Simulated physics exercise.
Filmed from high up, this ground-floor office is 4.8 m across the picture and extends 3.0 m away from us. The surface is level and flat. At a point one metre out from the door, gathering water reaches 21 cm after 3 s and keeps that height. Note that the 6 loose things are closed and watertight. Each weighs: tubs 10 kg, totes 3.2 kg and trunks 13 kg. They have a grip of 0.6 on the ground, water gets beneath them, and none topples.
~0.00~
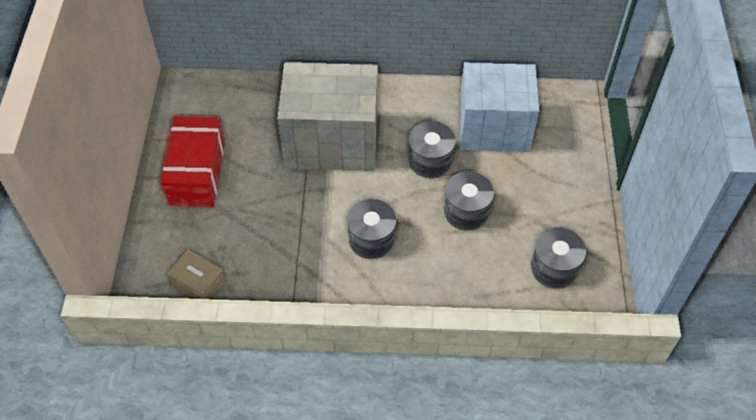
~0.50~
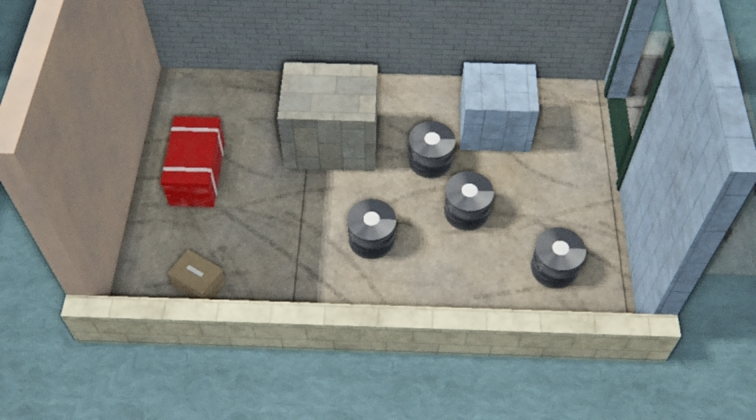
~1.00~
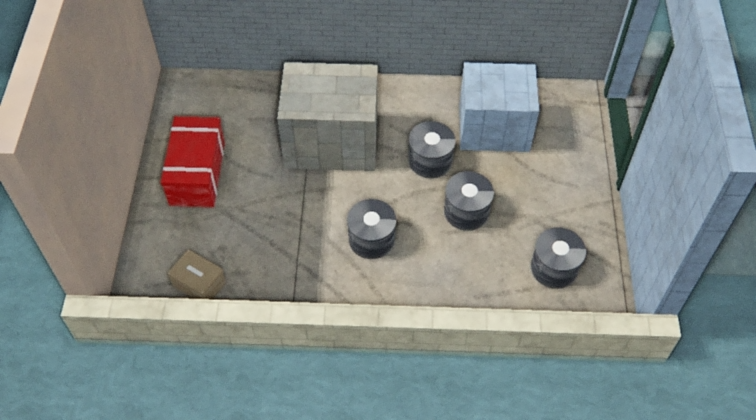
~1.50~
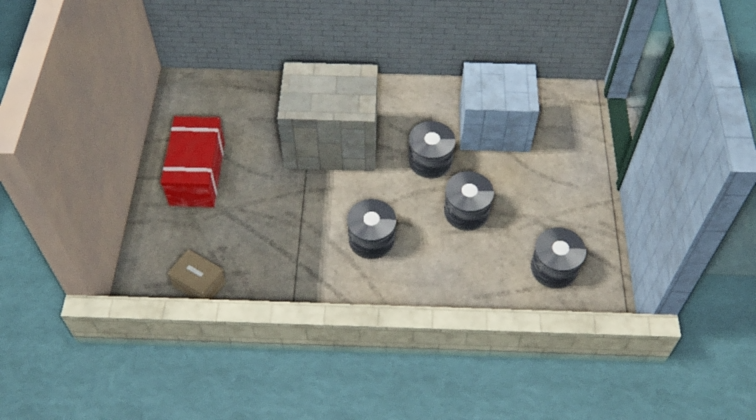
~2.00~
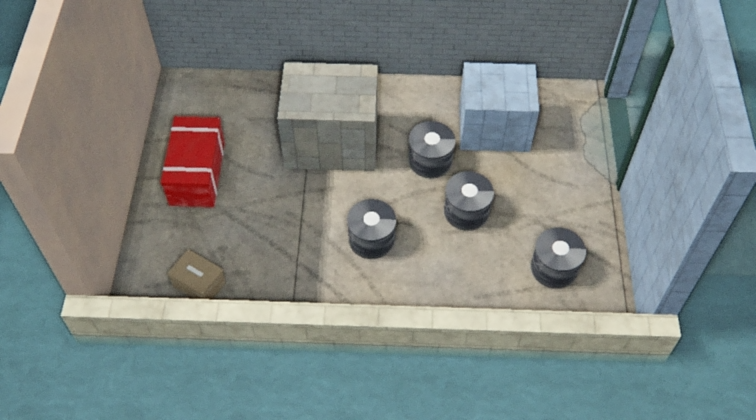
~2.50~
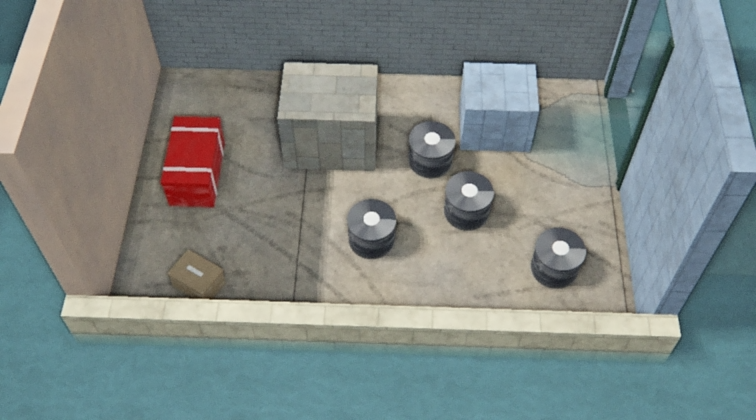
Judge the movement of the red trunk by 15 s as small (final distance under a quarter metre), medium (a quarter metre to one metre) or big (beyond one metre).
It is medium.
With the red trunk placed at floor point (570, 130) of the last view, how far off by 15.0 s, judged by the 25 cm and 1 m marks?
What happens is it gets pushed a long way.
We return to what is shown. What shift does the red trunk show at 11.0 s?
I'd put it at around 100 cm.
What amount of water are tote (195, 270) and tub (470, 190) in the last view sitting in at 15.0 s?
I'd estimate 16 cm for the first and 14 cm for the second.
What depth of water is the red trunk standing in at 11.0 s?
Around 11 cm.
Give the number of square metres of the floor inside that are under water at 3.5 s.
Roughly 2.5 m2 of it is wet.
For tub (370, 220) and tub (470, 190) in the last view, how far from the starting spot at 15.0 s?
Shifts: 140 cm / 250 cm.
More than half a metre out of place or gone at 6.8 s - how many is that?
I count 1.
After 3.5 s the red trunk is near (191, 149), 0.0 m from its start, aground; 0 afloat.
After 6.8 s the red trunk is near (191, 149), 0.0 m from its start, aground; 0 afloat.
After 11.0 s the red trunk is near (236, 66), 1.1 m from its start, afloat; 5 afloat.
After 15.0 s the red trunk is near (173, 101), 0.5 m from its start, afloat; 6 afloat.
